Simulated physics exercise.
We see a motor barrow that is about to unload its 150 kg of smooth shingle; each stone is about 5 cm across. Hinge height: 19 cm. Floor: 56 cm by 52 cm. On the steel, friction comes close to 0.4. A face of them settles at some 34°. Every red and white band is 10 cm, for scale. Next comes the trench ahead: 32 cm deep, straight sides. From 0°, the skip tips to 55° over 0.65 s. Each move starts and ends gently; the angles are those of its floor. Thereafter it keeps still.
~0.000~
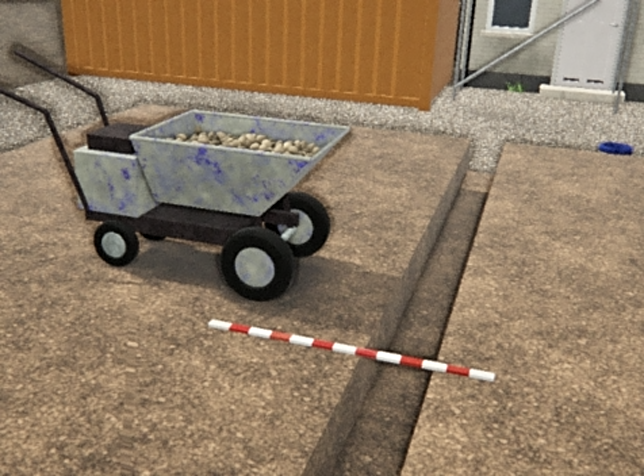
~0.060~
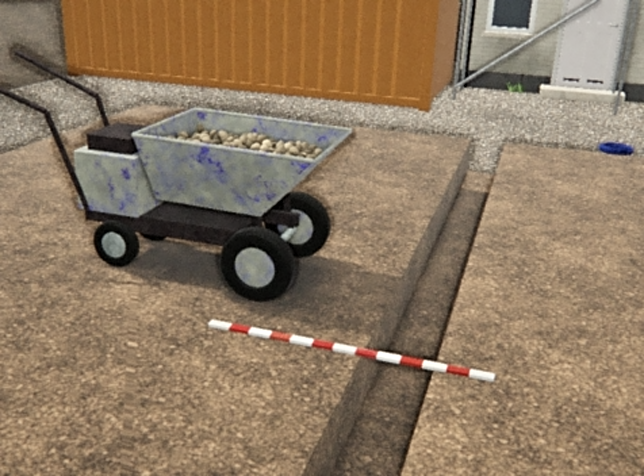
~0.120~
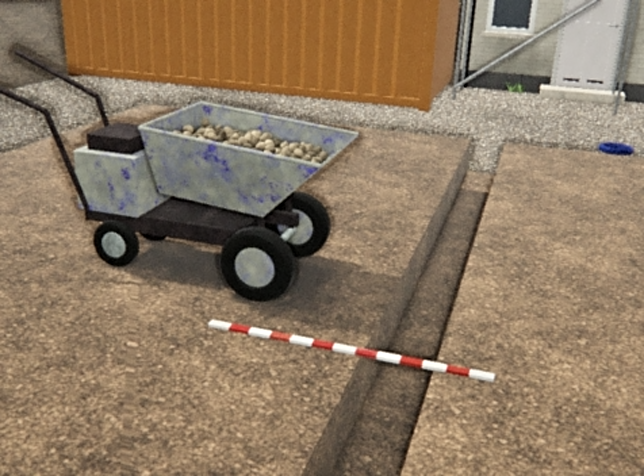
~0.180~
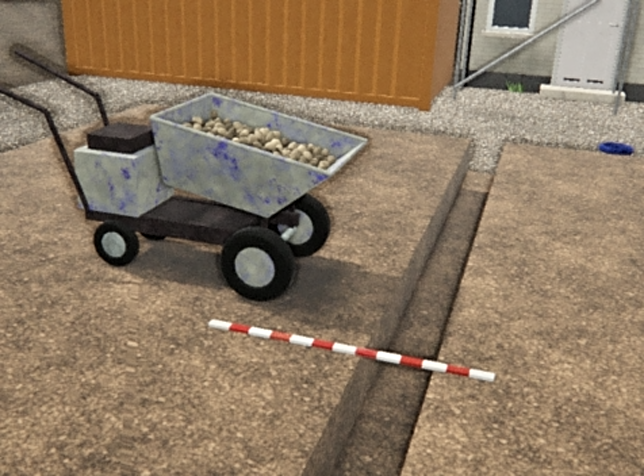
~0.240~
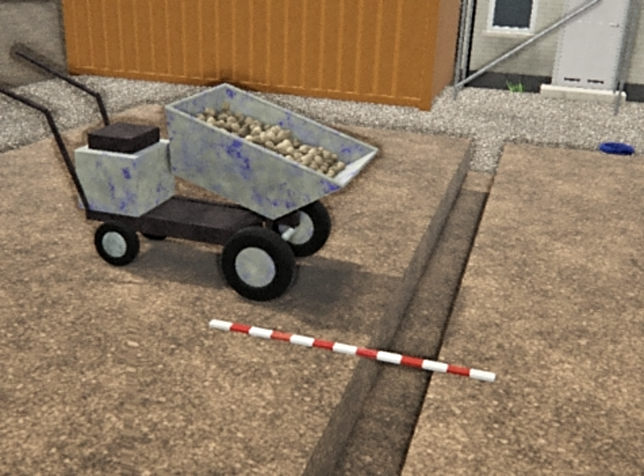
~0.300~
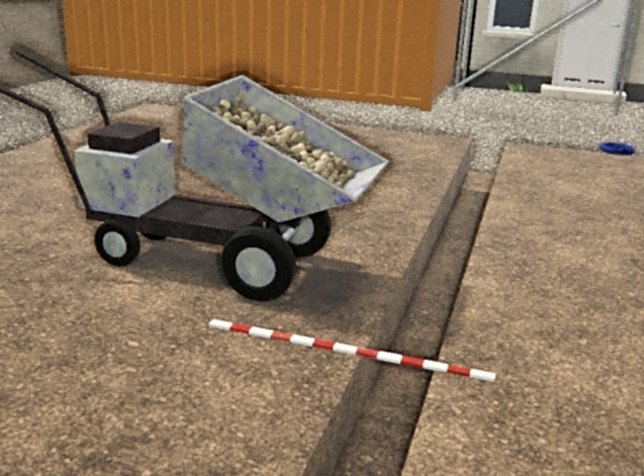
To begin with, a small wheeled barrow with a grey, blue-smudged skip full of pale stones stands level on brown ground, left of a narrow trench and a red and white rod. Then the skip tilts steadily steeper, its back rising and its lip lowering to the right, while the wheels stay still.
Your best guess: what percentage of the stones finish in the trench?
My guess is about 53 per cent.
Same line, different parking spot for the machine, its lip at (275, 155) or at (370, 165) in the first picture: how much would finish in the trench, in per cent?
Result: Close to 60 then close to 15 per cent.
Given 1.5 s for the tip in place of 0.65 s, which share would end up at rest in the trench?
I'd put it at roughly 70 per cent.
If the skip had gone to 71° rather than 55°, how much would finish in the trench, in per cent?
Roughly 75 percent.
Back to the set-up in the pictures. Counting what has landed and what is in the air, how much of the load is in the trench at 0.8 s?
Some 5 per cent.
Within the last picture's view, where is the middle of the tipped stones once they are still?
(431, 341).
After 0.5 s the floor is at 47°; 100 % in the skip; the foremost stones are at (360, 227).
After 0.8 s the floor is at 55°; 94 % in the skip, 6 % in the trench; the foremost stones are at (430, 277).
After 1.1 s the floor is at 55°; 54 % in the skip, 27 % in the trench, 19 % past the trench; the foremost stones are at (543, 317).
After 3.0 s the floor is at 55°; 25 % in the skip, 53 % in the trench, 22 % past the trench; the foremost stones are past the picture's edge.
